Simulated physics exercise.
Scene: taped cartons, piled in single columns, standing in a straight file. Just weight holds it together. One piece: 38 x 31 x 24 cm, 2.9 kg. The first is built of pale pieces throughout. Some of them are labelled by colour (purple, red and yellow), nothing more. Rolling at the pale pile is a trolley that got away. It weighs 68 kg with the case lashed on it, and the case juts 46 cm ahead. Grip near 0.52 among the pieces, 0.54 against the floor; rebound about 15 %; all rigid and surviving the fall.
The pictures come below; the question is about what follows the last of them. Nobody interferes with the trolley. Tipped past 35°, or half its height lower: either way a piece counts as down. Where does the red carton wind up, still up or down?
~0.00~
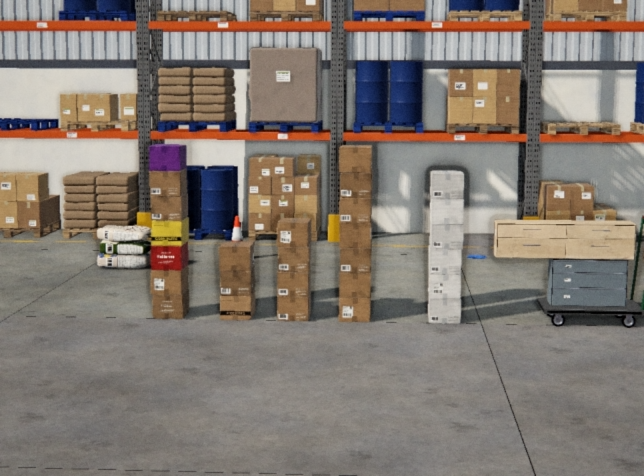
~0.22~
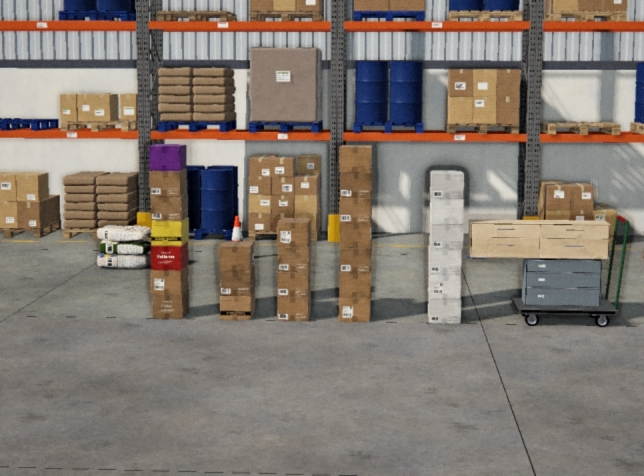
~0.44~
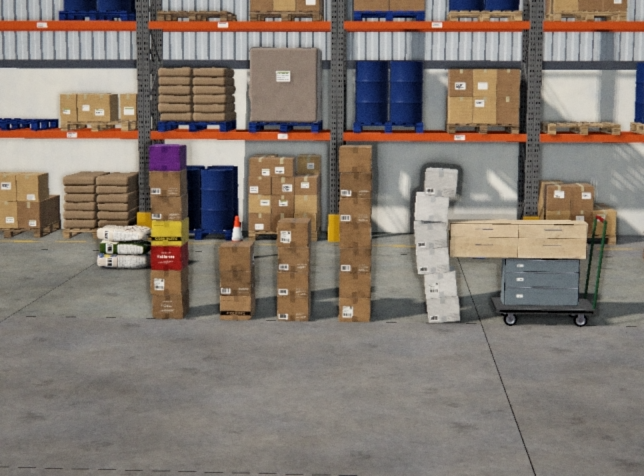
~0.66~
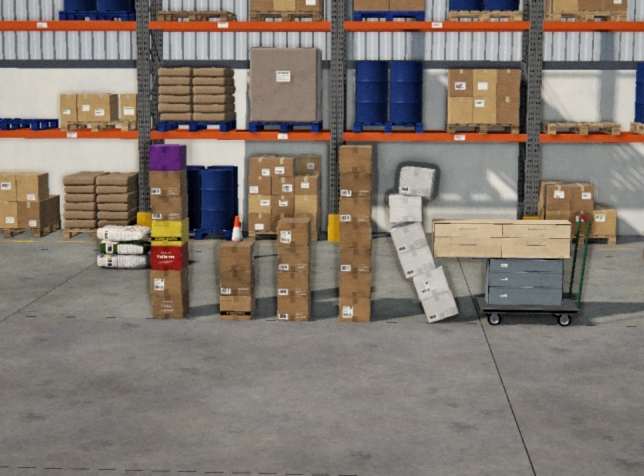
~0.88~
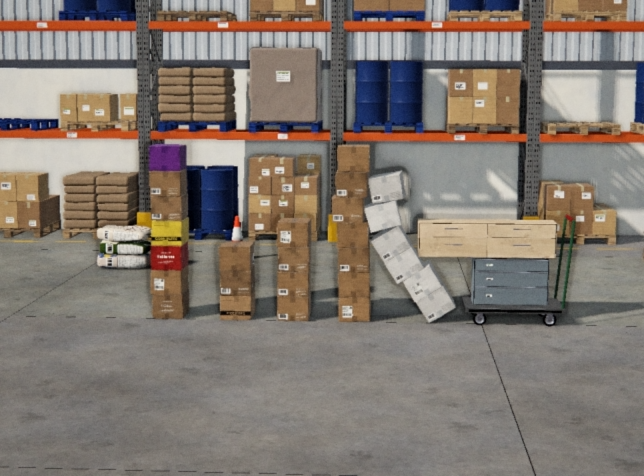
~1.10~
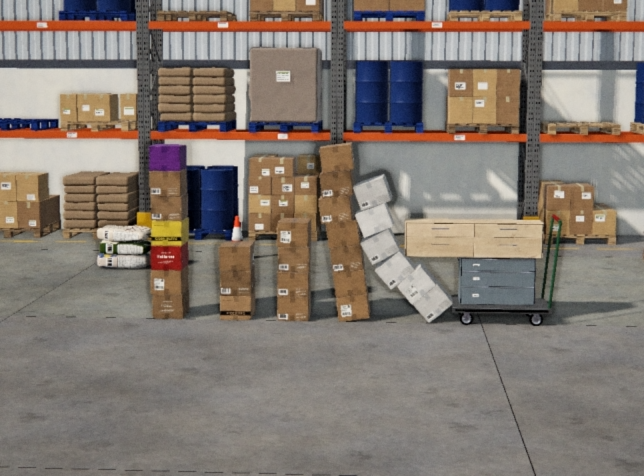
Once all is still, the red carton is down.
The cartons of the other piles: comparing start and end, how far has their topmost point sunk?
Roughly 80 centimetres lower at the end.
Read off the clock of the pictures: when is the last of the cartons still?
At roughly 4.0 seconds.
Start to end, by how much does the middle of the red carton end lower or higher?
Lower by close to 45 cm.
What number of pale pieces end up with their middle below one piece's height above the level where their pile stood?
Among the pale pieces, the count is 2.
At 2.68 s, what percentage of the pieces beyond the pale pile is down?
60 percent by then.
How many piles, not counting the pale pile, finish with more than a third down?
Looks like 4 of them in total.
After 1.68 s, 6 of the pale pile down; 2 of the 21 other cartons down; red carton unmoved.
After 2.68 s, 6 of the pale pile down; 13 of the 21 other cartons down; red carton 28° from how it stood; yellow carton 28° from how it stood.
In the end (4.4 s), 6 of the pale pile down; 20 of the 21 other cartons down; red carton on its side; yellow carton on its side; purple carton on its side. From the last view, middles, red carton near (94, 299), yellow carton near (59, 300).
